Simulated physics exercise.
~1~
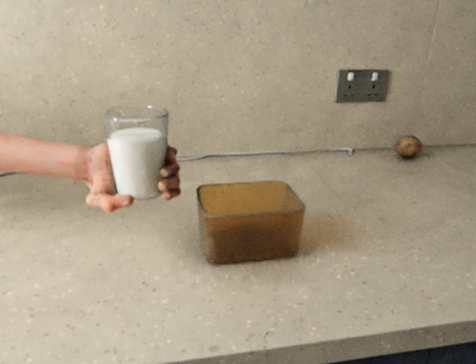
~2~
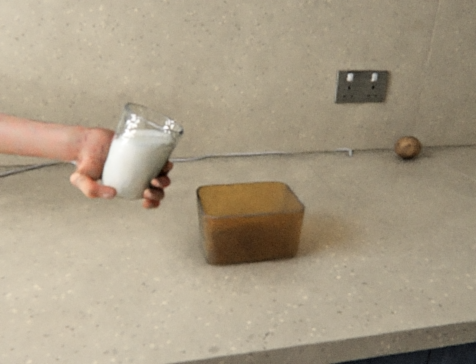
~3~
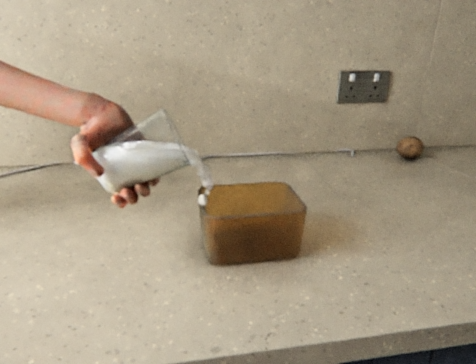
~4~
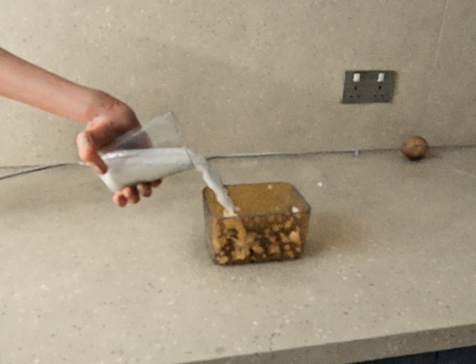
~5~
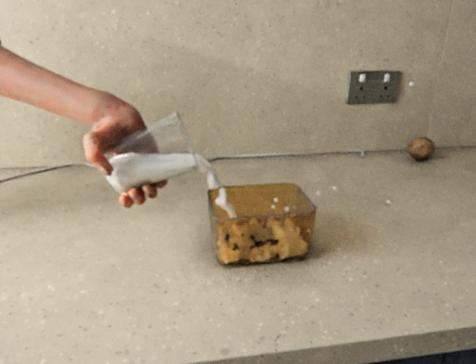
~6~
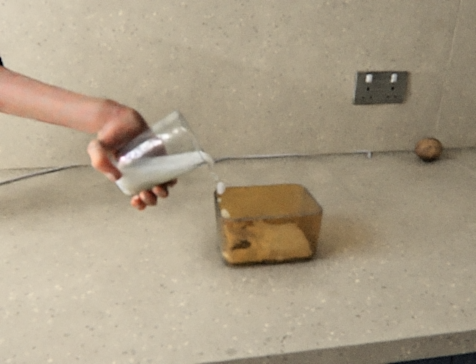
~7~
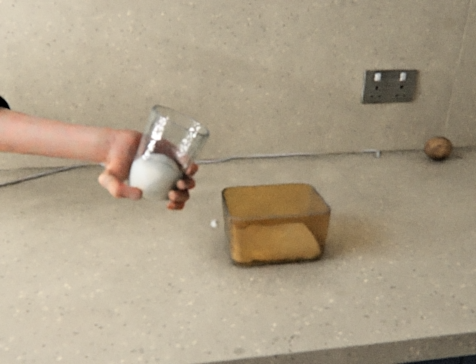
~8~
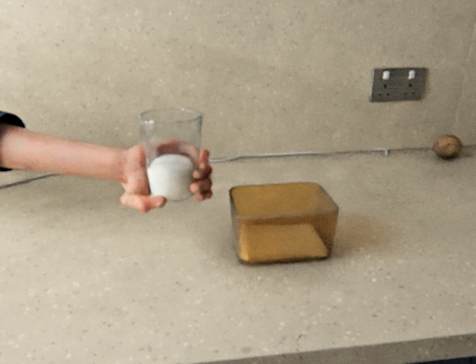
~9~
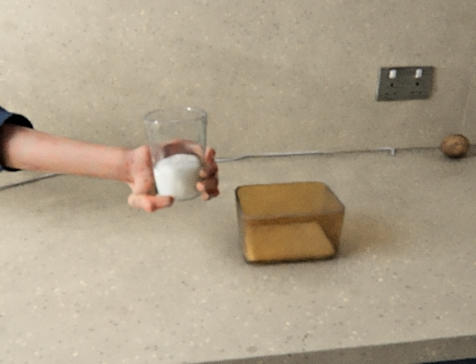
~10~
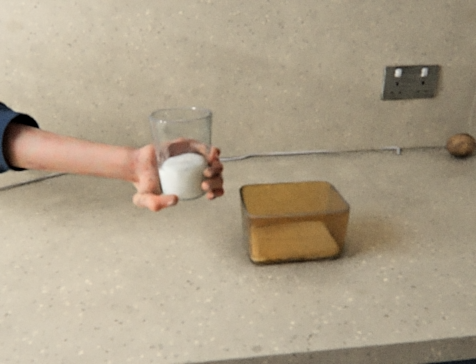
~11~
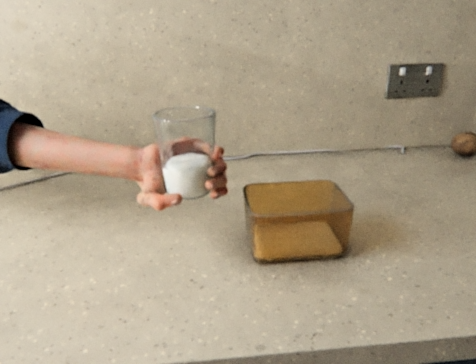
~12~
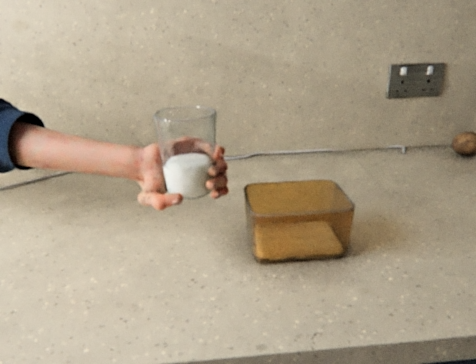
Hand tilting a glass of milk, pouring some into an amber oblong tub on a worktop, then holding it upright, partly full.
